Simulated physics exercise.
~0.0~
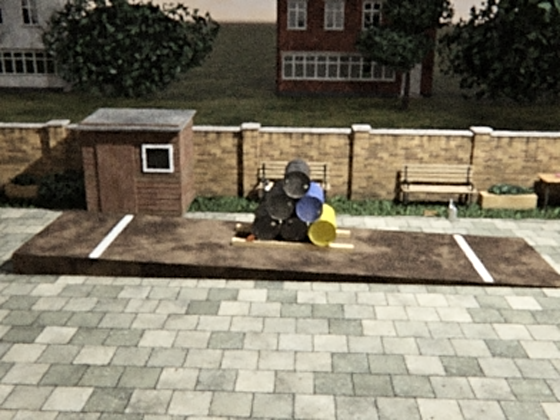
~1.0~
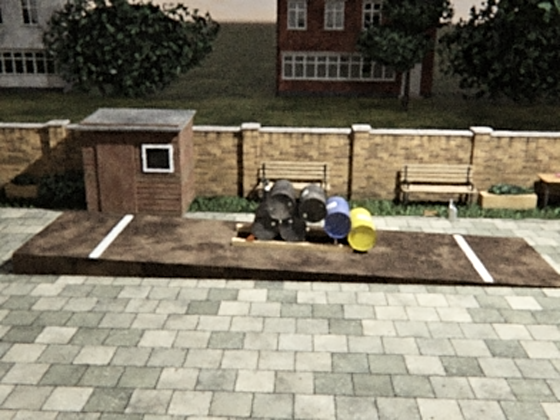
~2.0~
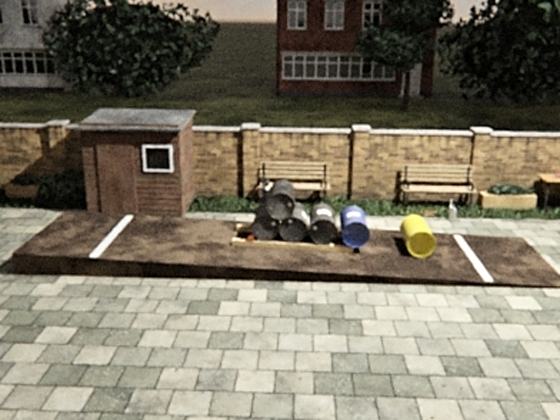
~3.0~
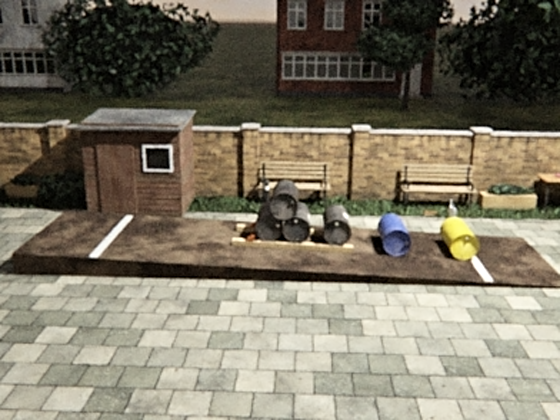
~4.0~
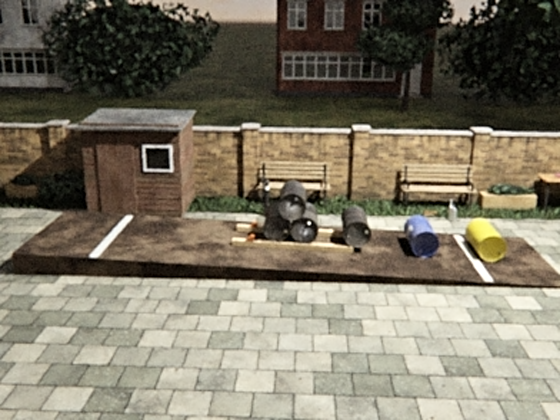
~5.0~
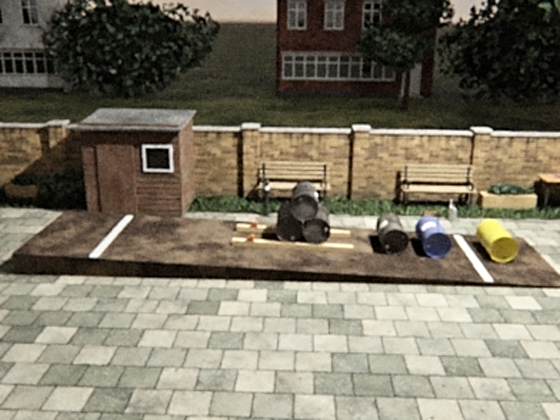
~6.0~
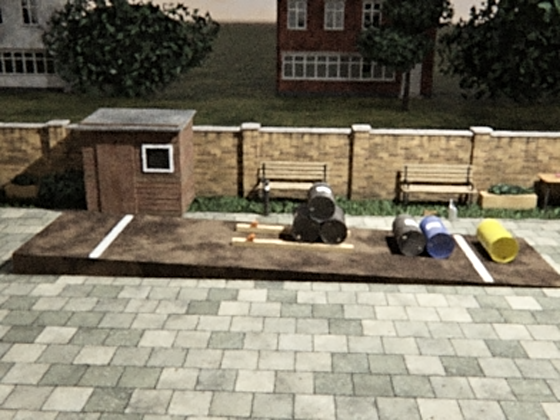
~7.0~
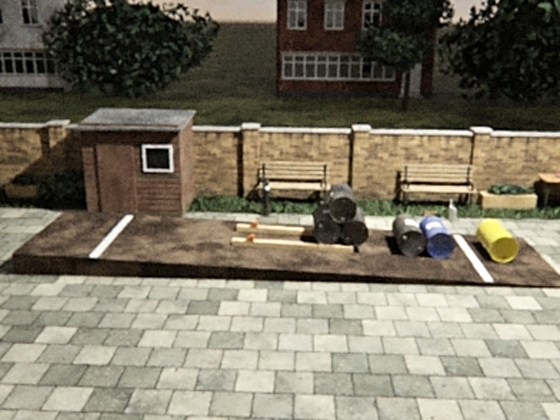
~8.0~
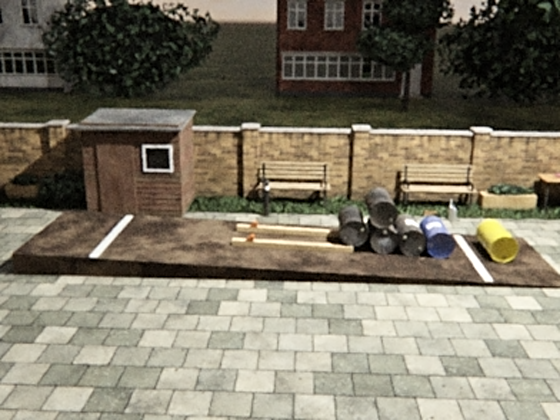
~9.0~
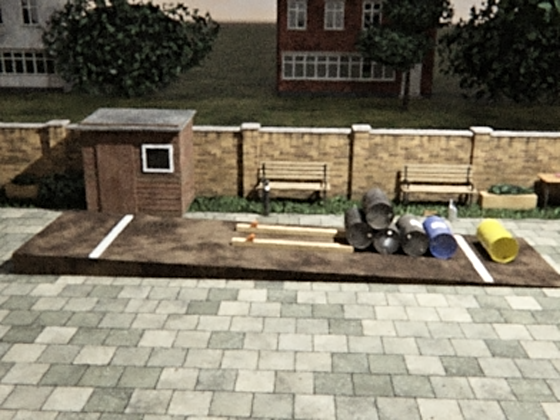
A stack of drums collapses rightward, the yellow one crossing a white line before all settle.
